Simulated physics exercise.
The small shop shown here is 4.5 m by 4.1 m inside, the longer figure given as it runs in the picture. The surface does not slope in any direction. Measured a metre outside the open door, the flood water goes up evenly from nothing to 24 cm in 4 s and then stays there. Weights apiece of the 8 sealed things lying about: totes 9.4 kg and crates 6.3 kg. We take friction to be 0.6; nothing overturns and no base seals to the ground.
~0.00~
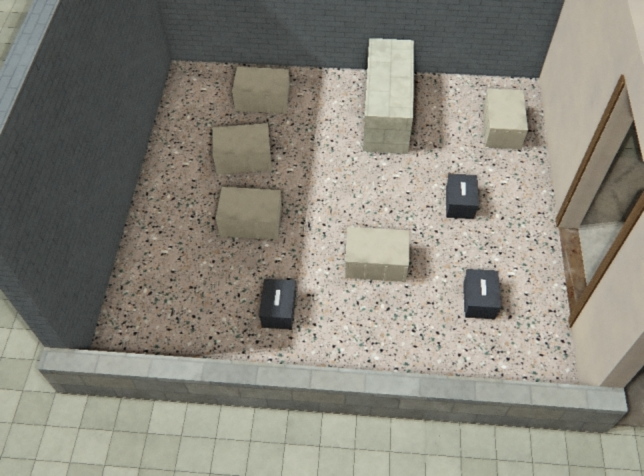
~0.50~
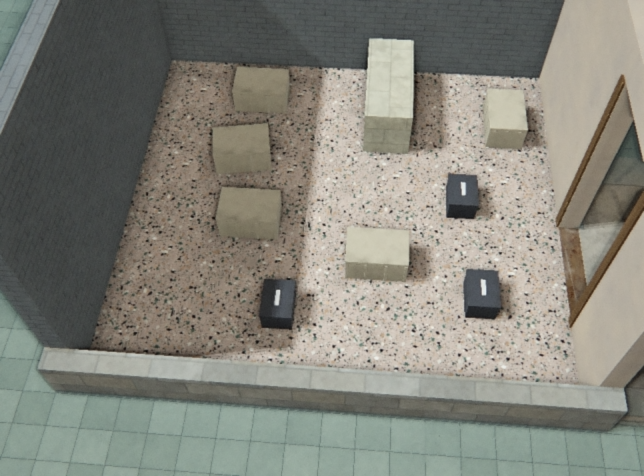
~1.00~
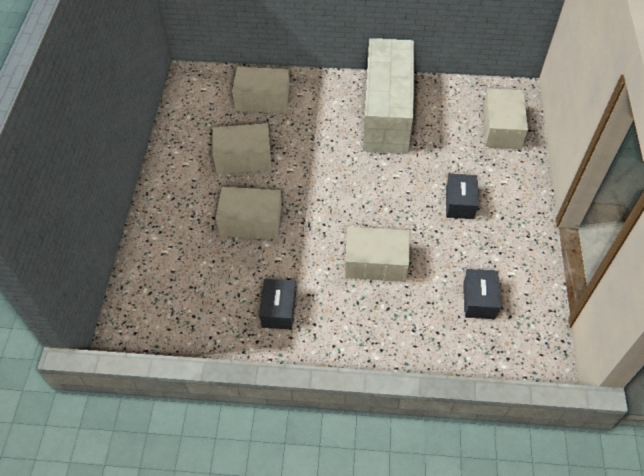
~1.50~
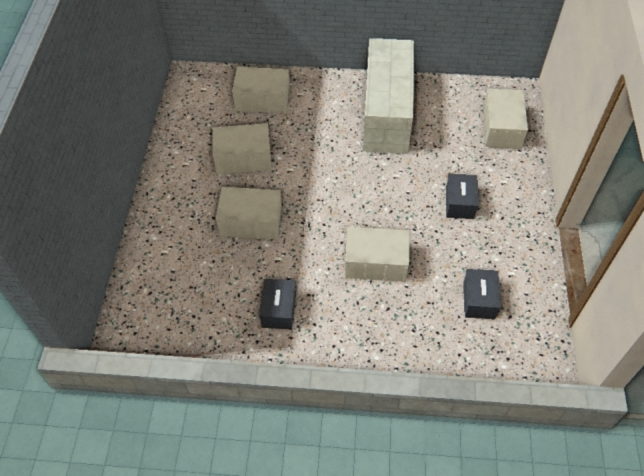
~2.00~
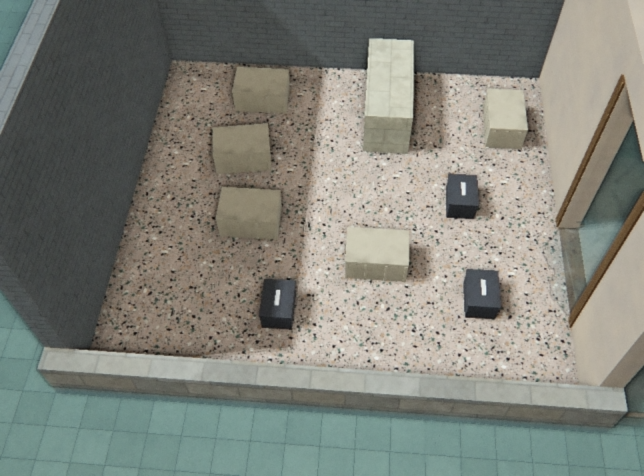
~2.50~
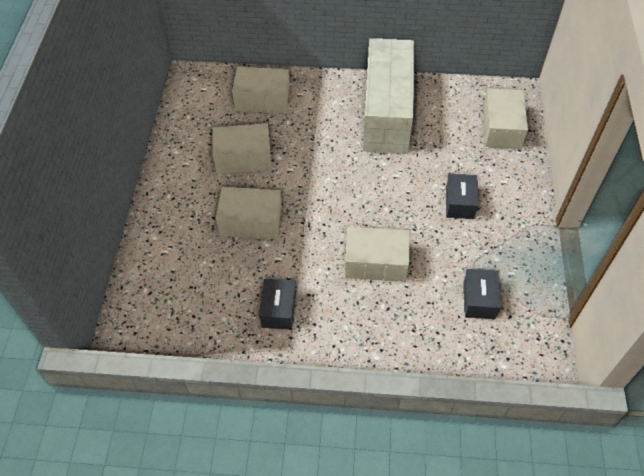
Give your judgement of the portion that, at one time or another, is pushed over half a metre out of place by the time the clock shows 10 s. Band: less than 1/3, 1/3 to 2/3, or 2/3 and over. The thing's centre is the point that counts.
It ends up in the highest band.
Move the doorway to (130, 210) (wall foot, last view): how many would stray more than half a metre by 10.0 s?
Count: 7.
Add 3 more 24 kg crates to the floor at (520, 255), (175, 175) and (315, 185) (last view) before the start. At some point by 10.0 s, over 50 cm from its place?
Order as given - above the limit, inside the limit, inside the limit.
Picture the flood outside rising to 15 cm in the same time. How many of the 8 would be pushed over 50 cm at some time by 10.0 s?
In that case the number is 3.
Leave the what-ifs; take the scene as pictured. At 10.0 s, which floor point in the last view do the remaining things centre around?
That lands at roughly (297, 181).
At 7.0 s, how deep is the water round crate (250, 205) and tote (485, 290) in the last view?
Close to 5 and 8 centimetres.
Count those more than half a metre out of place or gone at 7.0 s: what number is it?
I count 5.
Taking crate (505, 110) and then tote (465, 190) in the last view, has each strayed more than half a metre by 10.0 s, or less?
In turn: Below the mark, above the mark.
After 3.5 s 0 of 8 are over 50 cm from their spots; 0 afloat.
After 4.5 s 1 of 8 are over 50 cm from their spots; 0 afloat.
After 7.0 s 5 of 8 are over 50 cm from their spots; 3 afloat.
After 10.0 s 7 of 8 are over 50 cm from their spots, and 7 have been at some point; 7 afloat.
